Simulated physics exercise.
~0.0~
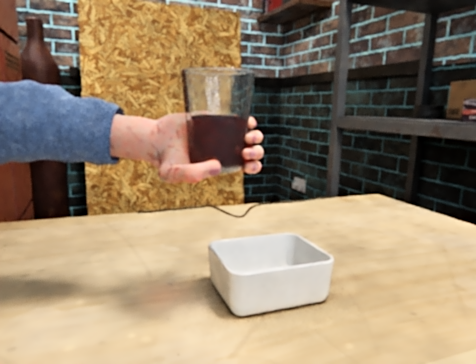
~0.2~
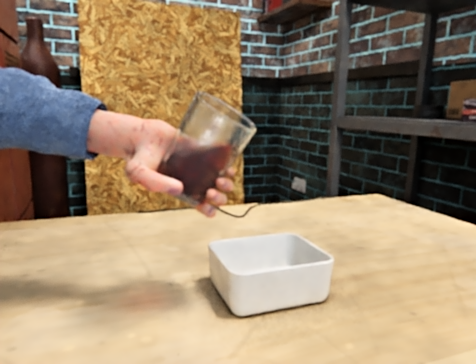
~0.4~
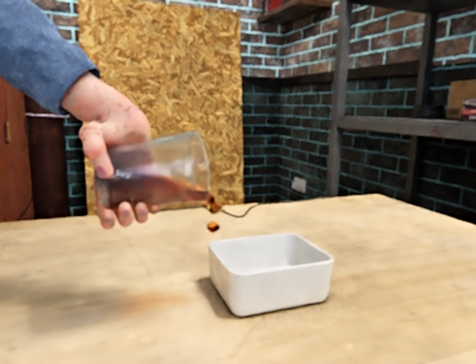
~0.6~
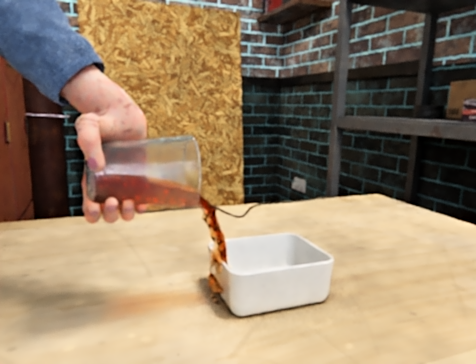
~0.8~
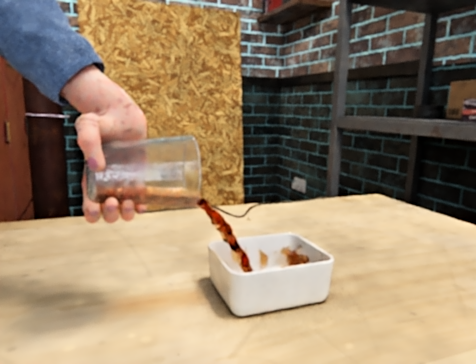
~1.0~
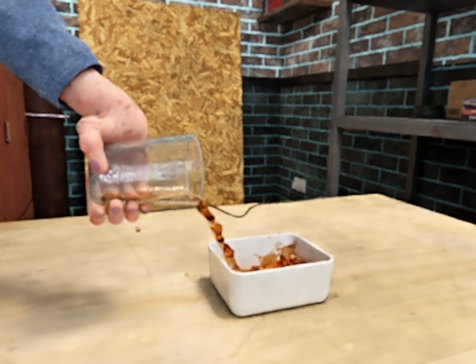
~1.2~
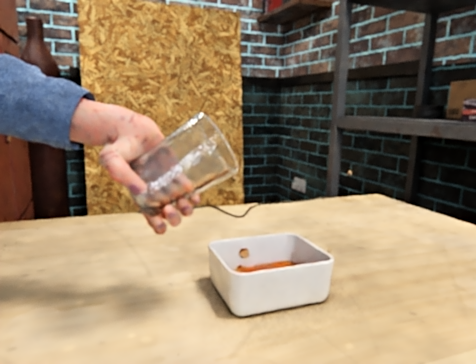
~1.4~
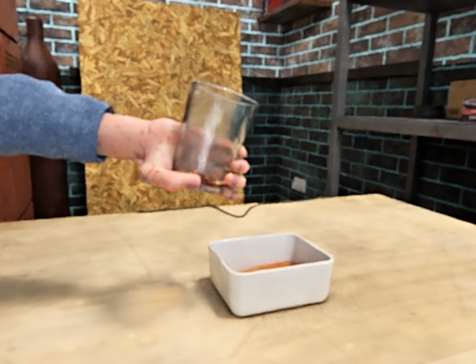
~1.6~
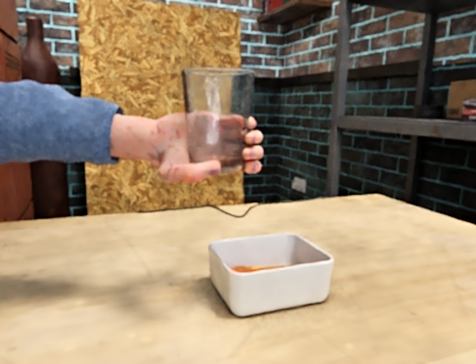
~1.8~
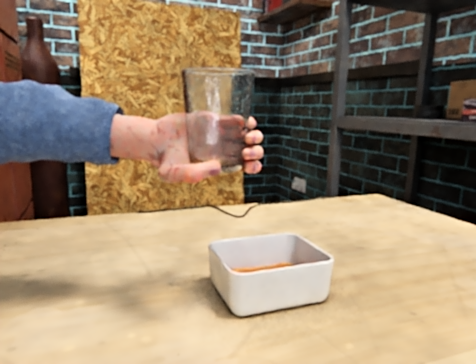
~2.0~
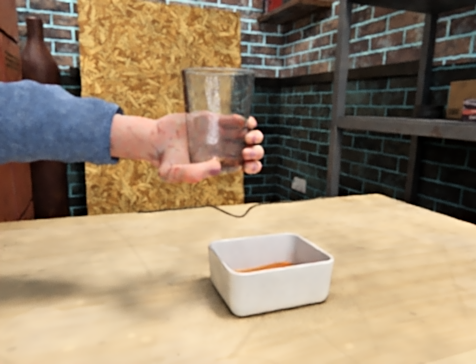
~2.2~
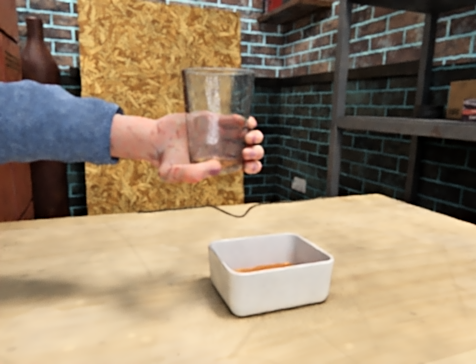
The video shows a hand holding a glass tumbler of dark tea above a wooden table, then tilting it right so the tea streams into a small white box. The hand turns the glass upright again, nearly empty, leaving reddish-brown tea in the box.
